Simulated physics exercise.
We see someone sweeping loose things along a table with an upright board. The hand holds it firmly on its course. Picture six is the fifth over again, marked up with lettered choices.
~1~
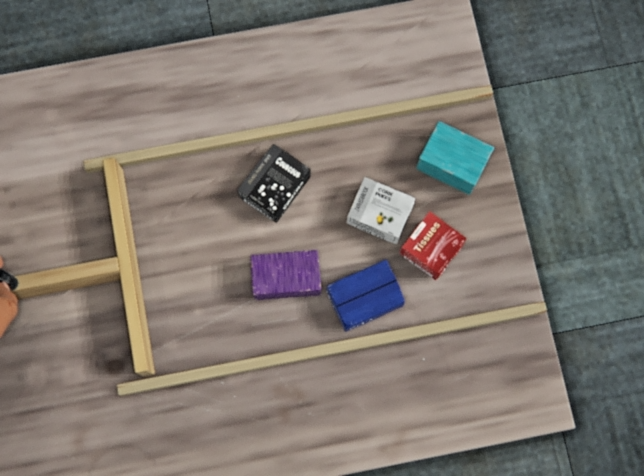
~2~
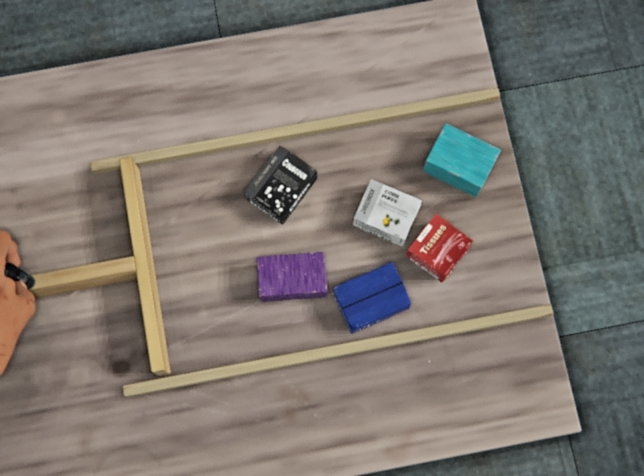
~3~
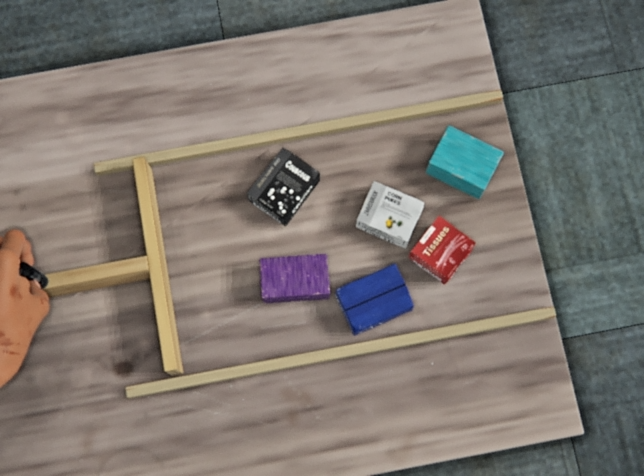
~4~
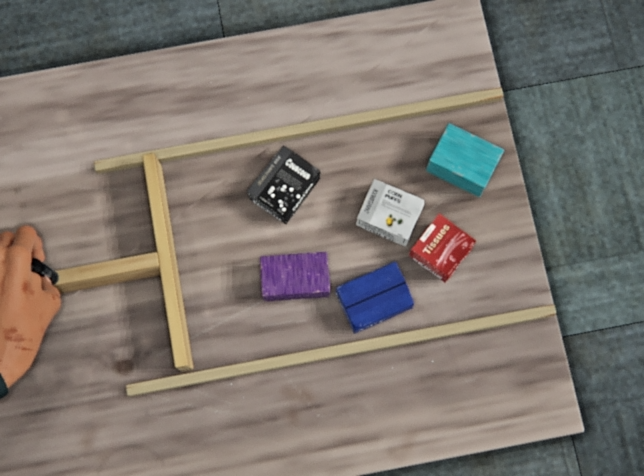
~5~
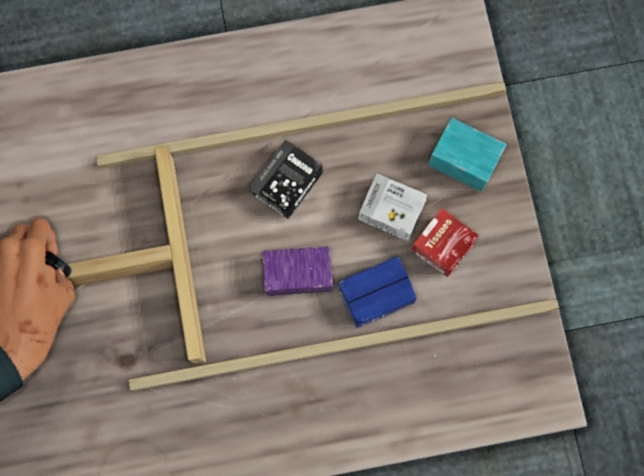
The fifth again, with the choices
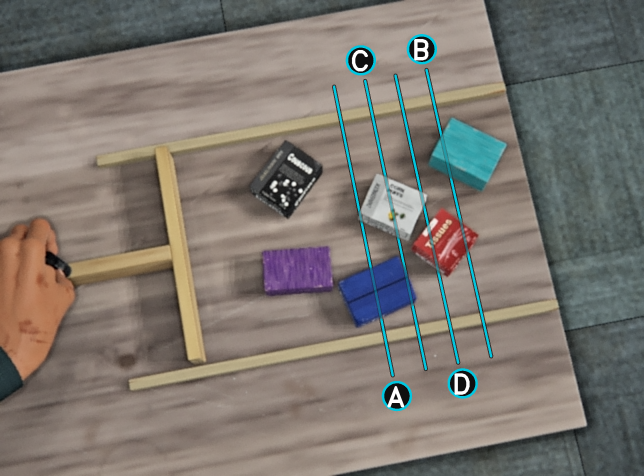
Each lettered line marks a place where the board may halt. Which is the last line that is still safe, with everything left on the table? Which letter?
It should halt at D.
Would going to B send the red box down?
By then, yes.
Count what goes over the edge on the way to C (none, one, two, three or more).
In all, none.
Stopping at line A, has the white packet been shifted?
Yes.
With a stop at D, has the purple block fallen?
No.
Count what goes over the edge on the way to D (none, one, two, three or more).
By then, none.
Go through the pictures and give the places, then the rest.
In the first picture, blue box (366, 296); board (124, 262); black packet (275, 183).
In the second picture, board (141, 262); turquoise block (461, 161).
In the third picture, board (154, 261); white packet (390, 215).
In the fourth picture, board (165, 257); black packet (285, 185).
In the fifth picture, board (177, 250); turquoise block (466, 155); purple block (298, 271); white packet (393, 208).
On the marked copy, A at (362, 226); B at (458, 208); C at (395, 220); D at (426, 214).
Following D. Soon after the start, board (267, 234); blue box (386, 292); black packet (302, 175).
Later, board (357, 217); turquoise block (471, 150); red box (464, 236).
In the end, board (424, 204); red box (525, 232); turquoise block (495, 126); nothing has fallen.
As for the rest, A is safe but short; B drops the red box and turquoise block; C is safe but short.
